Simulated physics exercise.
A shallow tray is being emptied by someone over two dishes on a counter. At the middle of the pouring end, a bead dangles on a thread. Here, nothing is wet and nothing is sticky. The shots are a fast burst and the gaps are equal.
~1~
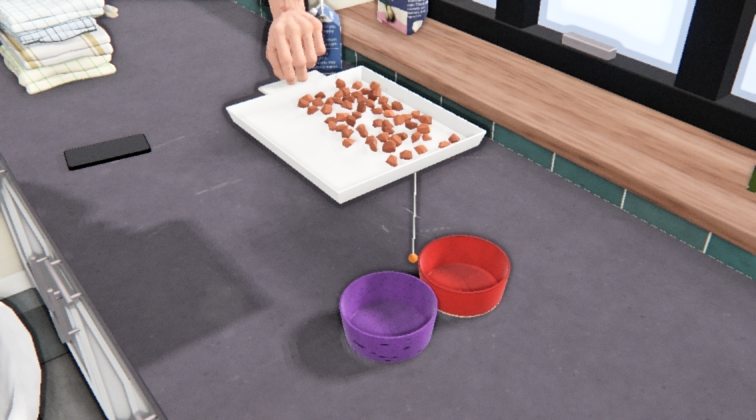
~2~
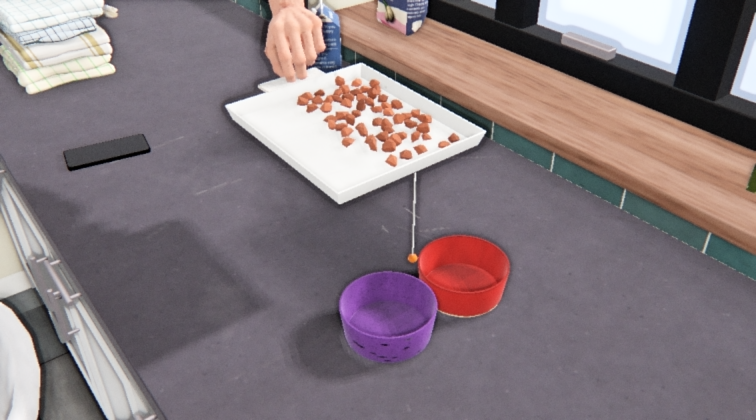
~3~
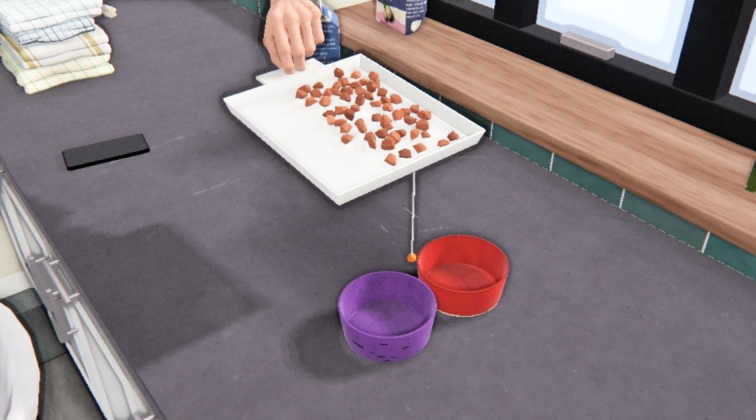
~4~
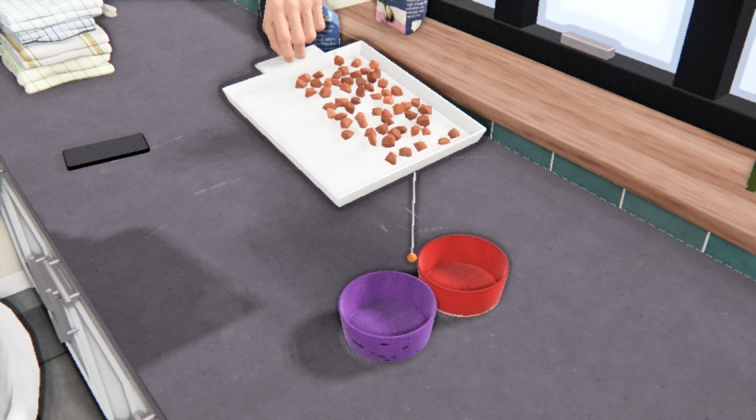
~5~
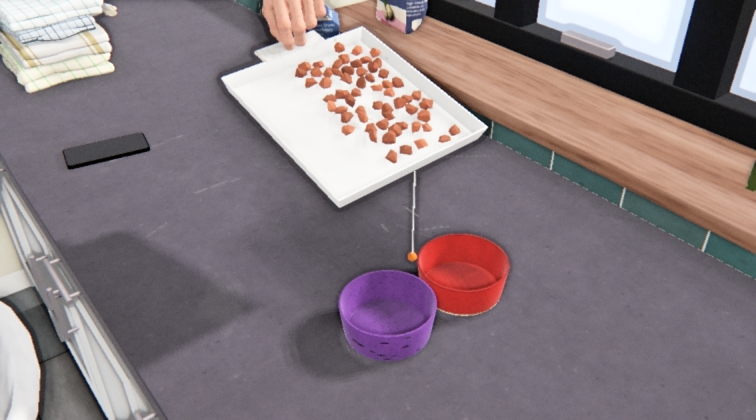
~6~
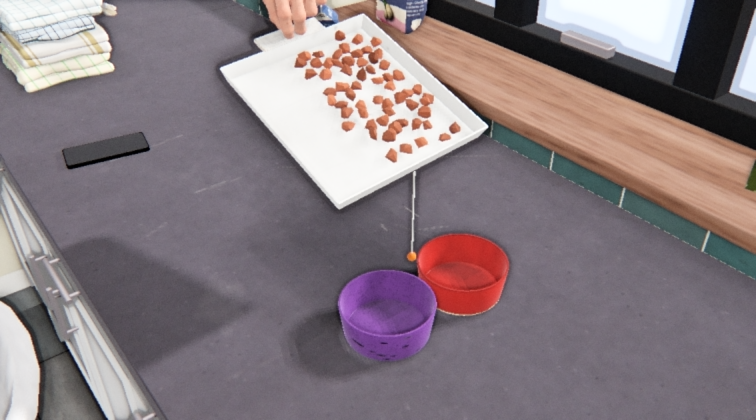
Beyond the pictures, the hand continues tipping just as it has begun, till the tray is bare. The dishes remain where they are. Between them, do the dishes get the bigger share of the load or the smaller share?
Catch is a majority.
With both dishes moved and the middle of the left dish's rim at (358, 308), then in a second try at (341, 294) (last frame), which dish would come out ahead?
Well, first the dish at left, then the dish at left.
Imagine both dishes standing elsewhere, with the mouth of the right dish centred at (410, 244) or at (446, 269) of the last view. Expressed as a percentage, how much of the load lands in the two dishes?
Roughly 20% first, roughly 90% second.
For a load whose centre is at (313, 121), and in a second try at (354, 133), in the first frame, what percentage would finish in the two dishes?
First case: Around 70 %; second case: Around 70 %.
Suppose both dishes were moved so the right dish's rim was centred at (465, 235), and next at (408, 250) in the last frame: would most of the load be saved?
First shift, a minority share; second shift, a minority share.
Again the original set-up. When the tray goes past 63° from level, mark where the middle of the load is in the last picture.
Roughly (386, 177).
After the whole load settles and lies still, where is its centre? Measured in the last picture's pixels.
The centre settles at about (385, 331).
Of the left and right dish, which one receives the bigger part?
That is the left-hand dish.
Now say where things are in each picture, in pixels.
The first frame shows corners of the pouring end at (340, 188) and (479, 131), level; middle of the load at (356, 116), bits of crushed brick; left dish at (419, 342); right dish at (495, 298); bead on its thread at (413, 258).
The second frame shows corners of the pouring end at (339, 189) and (479, 131), level; middle of the load at (356, 115).
The third frame shows corners of the pouring end at (339, 191) and (478, 130), tipped barely, lowest at the left corner; middle of the load at (355, 110).
The fourth frame shows corners of the pouring end at (339, 193) and (479, 128), tipped a little, lowest at the left corner; middle of the load at (355, 102).
The fifth frame shows corners of the pouring end at (340, 195) and (480, 126), tipped a little, lowest at the left corner; middle of the load at (356, 94).
The sixth frame shows corners of the pouring end at (340, 198) and (481, 125), tipped clearly, lowest at the left corner; middle of the load at (356, 87); left dish at (418, 341); right dish at (493, 296).
Soon, tray tipped steeply; most on the tray; a small part in the air.
A while on, tray tipped past a quarter turn; about a quarter on the tray; about a third in the left dish; a small part in the right dish; about a quarter outside both; about a quarter in the air.
Towards the end, tray tipped past a quarter turn; about two thirds in the left dish; a small part in the right dish; about a third outside both.
Finally, tray tipped past a quarter turn; about two thirds in the left dish; a small part in the right dish; about a third outside both.
